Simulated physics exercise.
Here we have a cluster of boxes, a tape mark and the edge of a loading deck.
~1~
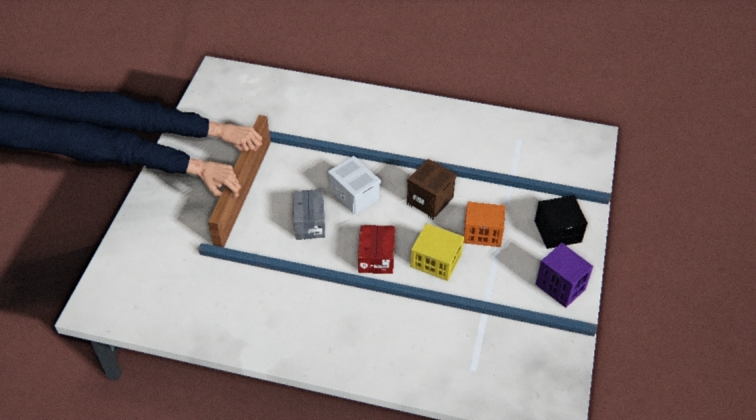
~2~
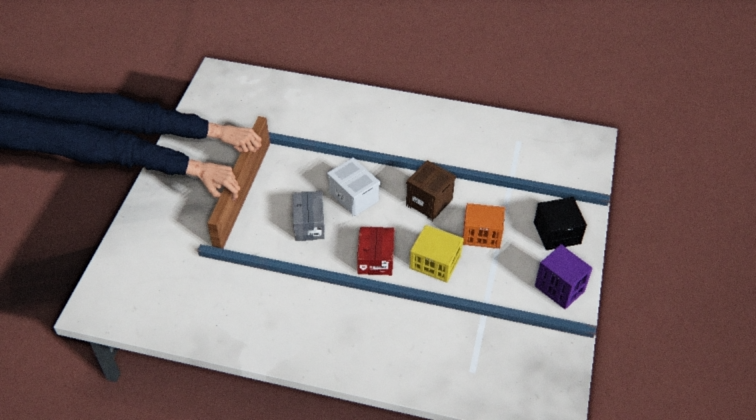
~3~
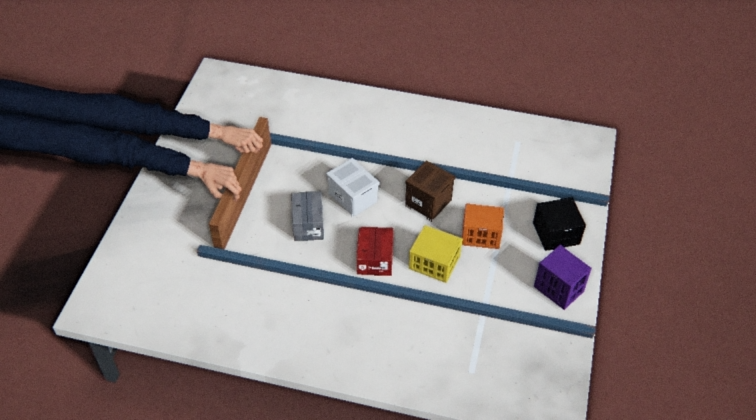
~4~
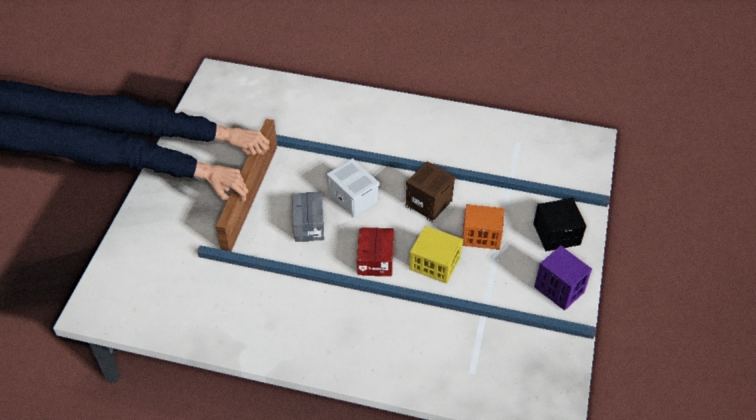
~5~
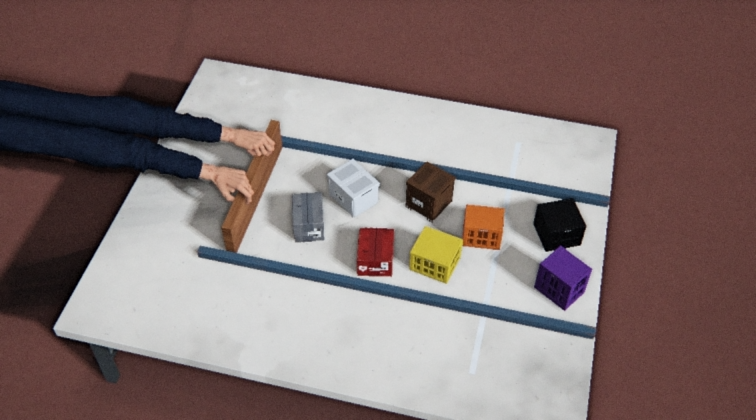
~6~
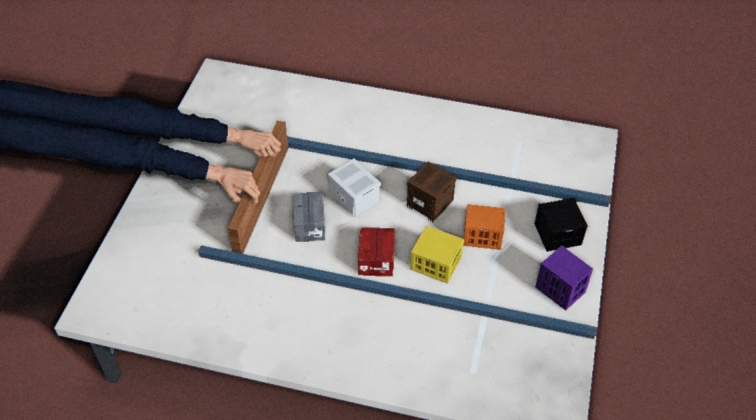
Two hands sliding a wooden plank slightly right between blue rails on a pale table, toward colourful boxes that stay still.
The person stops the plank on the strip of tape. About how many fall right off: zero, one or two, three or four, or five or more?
The number that fall off is one or two.
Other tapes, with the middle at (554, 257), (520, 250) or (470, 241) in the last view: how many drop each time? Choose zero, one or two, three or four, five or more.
In that order: Three or four; 1 or 2; none.
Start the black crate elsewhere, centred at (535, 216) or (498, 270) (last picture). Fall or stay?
In turn it stays on; goes over.
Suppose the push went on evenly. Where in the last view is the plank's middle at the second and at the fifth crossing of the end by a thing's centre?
First at (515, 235), next at (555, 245).
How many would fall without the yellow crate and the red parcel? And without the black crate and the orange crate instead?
First 0, then 1.
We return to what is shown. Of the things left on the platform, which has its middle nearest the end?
The yellow crate.
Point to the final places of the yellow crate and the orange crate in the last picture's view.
About (583, 285), and the other about (564, 249).
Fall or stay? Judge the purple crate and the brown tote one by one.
The purple crate falls; the brown tote is kept.
Early on, none off yet; purple crate at rest near (564, 278); black crate at rest near (560, 225); orange crate at rest near (484, 227).
A while later, none off yet; purple crate travelled a little near (580, 281); black crate at rest near (560, 225); orange crate travelled about its own width near (519, 235).
Finally, the number that fall off is one or two; lost, purple crate.
